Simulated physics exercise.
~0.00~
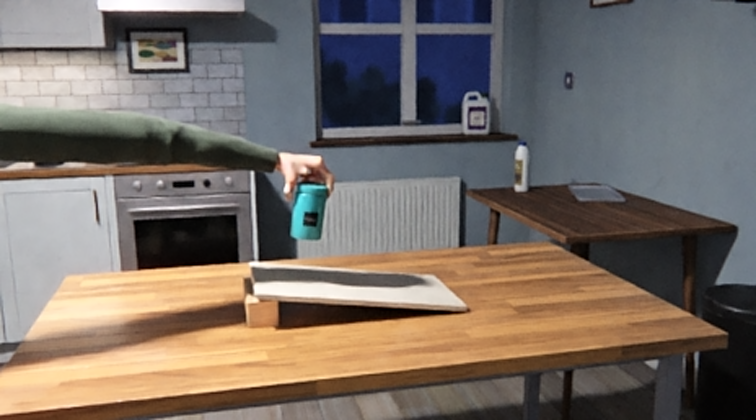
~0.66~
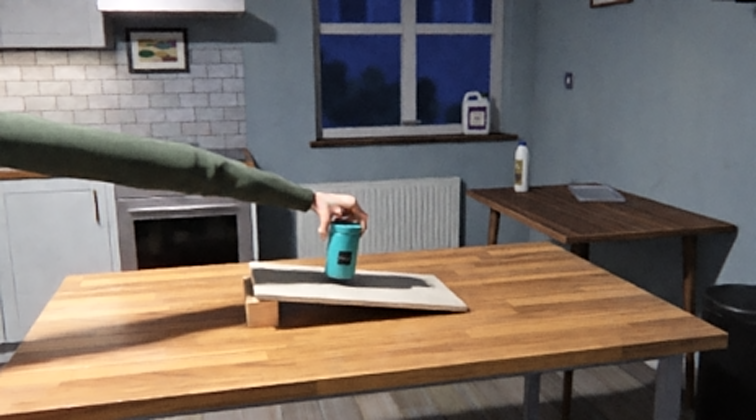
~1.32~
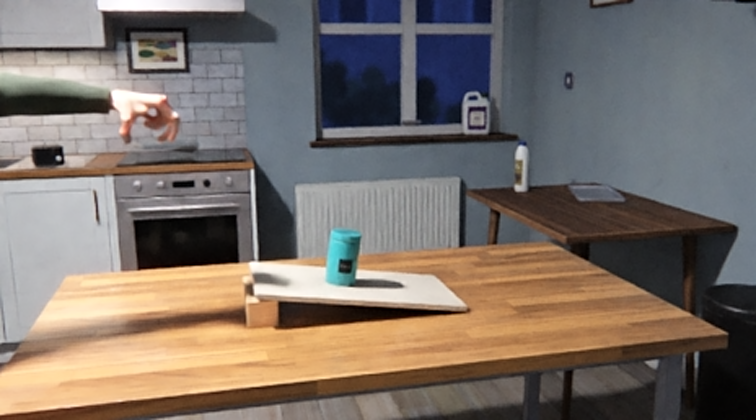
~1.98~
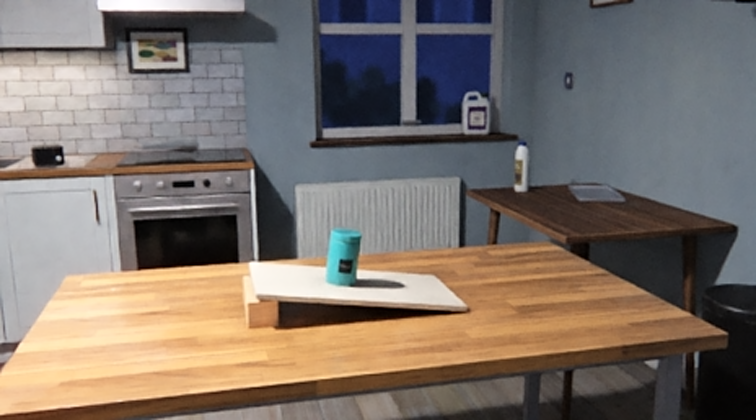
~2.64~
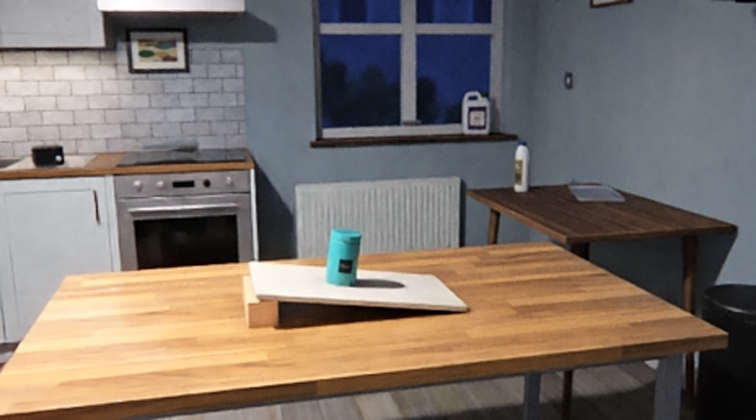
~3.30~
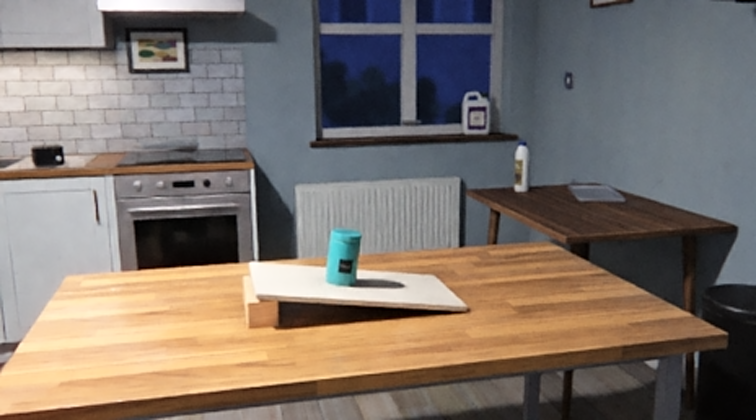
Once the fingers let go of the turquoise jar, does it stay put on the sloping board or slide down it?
It stays put, resting on the sloping board in the spot where the hand left it.
